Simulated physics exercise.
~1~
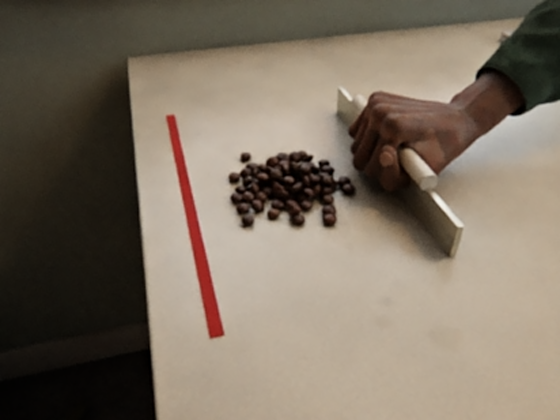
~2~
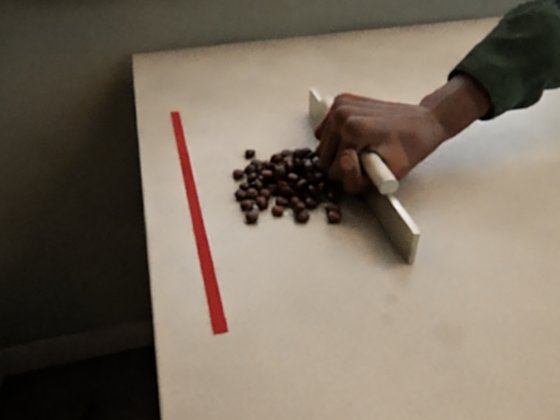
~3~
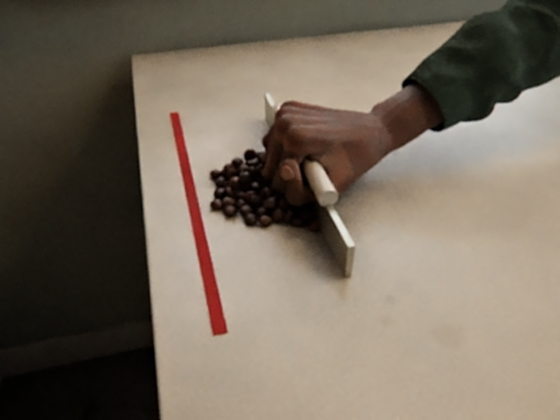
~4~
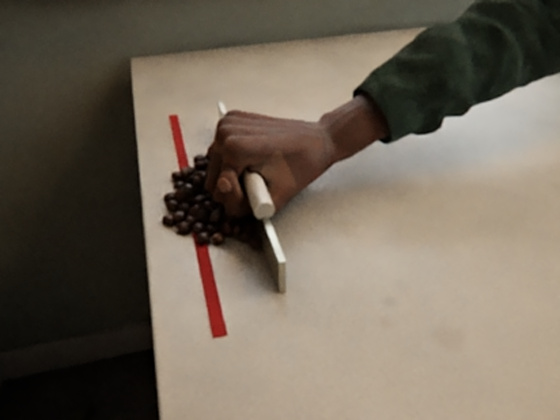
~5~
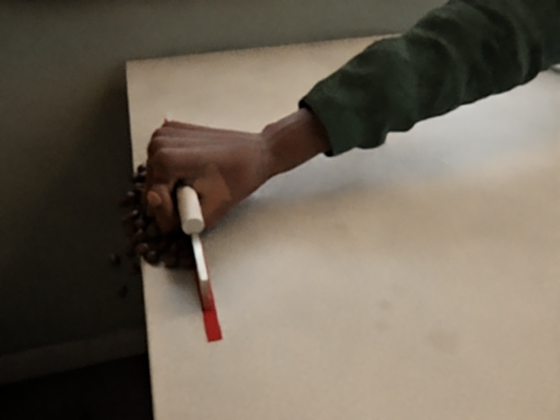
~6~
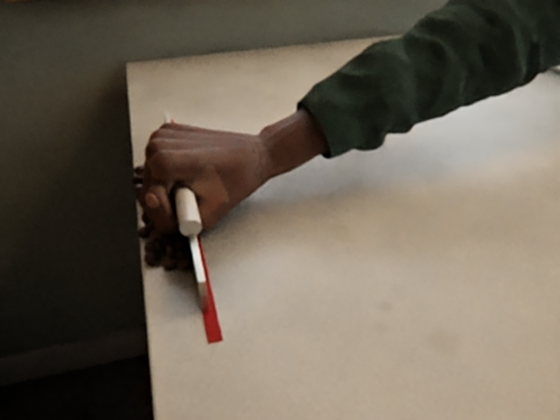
A dark-sleeved hand grips the handle of a pale, flat scraper on a light tabletop, seen from above at an angle by a slightly swaying camera. To its left lies a loose patch of small dark brown, bean-like pieces, and beyond them a strip of red tape runs near the table's left edge. The hand slides the scraper left until it meets the pieces and bunches them together. It pushes the heap across the tape to the edge, where some pieces tumble off. The scraper stops at the tape, with nearly half the heap over the edge.
